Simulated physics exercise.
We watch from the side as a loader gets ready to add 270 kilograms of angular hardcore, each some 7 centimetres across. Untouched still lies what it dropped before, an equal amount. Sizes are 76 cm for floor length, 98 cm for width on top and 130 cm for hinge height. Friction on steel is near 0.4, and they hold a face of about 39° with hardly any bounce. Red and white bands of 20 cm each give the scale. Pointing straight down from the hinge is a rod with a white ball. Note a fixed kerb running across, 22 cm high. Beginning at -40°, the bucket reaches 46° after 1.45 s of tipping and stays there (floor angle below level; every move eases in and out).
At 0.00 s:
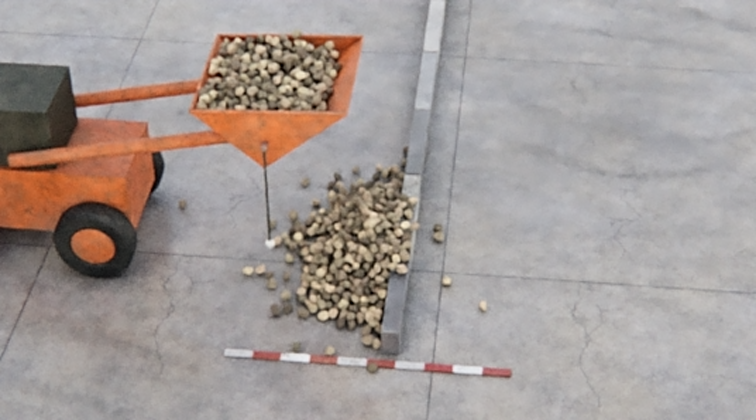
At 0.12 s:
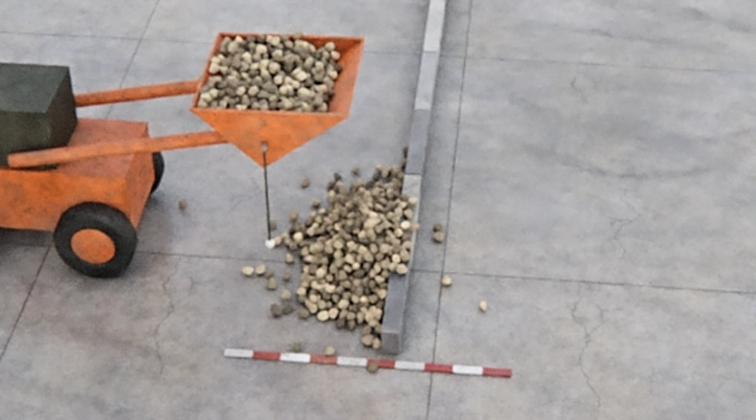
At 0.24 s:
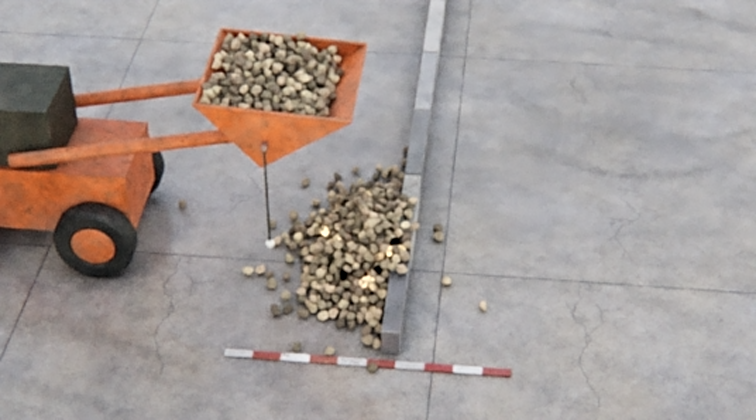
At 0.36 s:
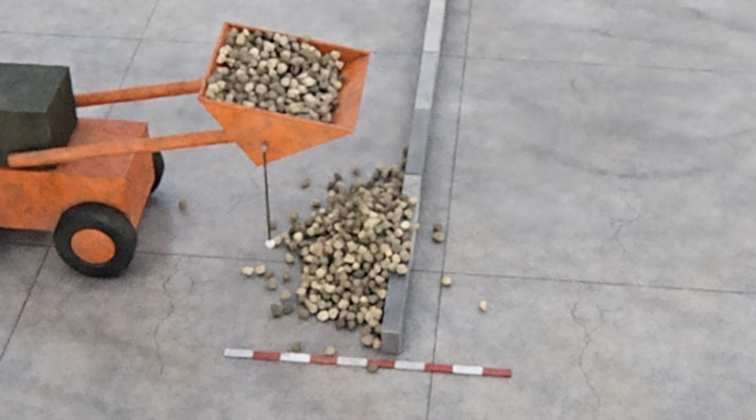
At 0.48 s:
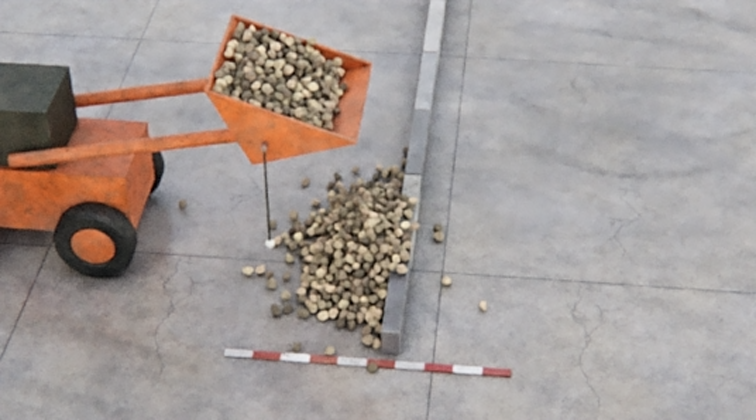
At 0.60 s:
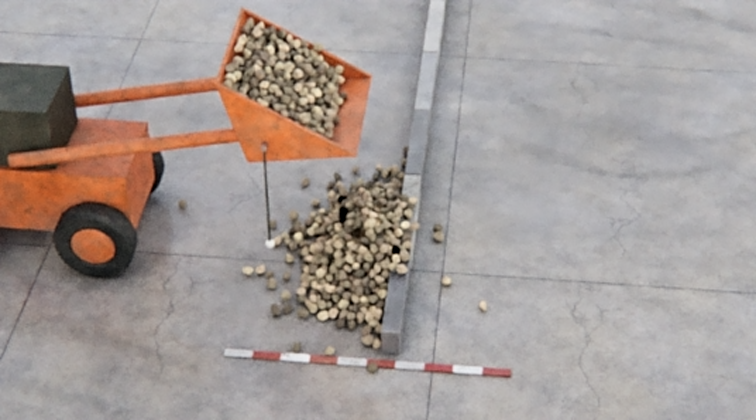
The orange bucket on the front of a small loader, full of stones, tilted forward slowly and then faster, its back edge rising, above a heap of stones lying against a low grey kerb.
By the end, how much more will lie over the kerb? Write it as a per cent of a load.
About 15 per cent.
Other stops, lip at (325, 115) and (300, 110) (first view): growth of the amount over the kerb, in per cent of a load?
About 5 per cent for the first, 0 per cent for the second.
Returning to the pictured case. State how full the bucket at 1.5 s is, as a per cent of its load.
Close to 30 in a hundred.
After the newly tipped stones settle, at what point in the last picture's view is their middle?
Roughly pixel (367, 231) in the last view.
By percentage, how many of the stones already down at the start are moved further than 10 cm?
Near 5 per cent, I reckon.
After 1.1 s the floor is at 33°; in per cent of one load, 98 in the bucket, 102 on this side of the kerb, 1 over the kerb; the foremost stones are at (431, 247).
After 1.5 s the floor is at 46°; in per cent of one load, 28 in the bucket, 171 on this side of the kerb, 1 over the kerb; the foremost stones are at (436, 248).
After 1.9 s the floor is at 46°; in per cent of one load, 0 in the bucket, 190 on this side of the kerb, 10 over the kerb; the foremost stones are at (487, 230).
After 4.4 s the floor is at 46°; in per cent of one load, 0 in the bucket, 184 on this side of the kerb, 16 over the kerb; the foremost stones are at (529, 234). Net gain over the kerb, 15.
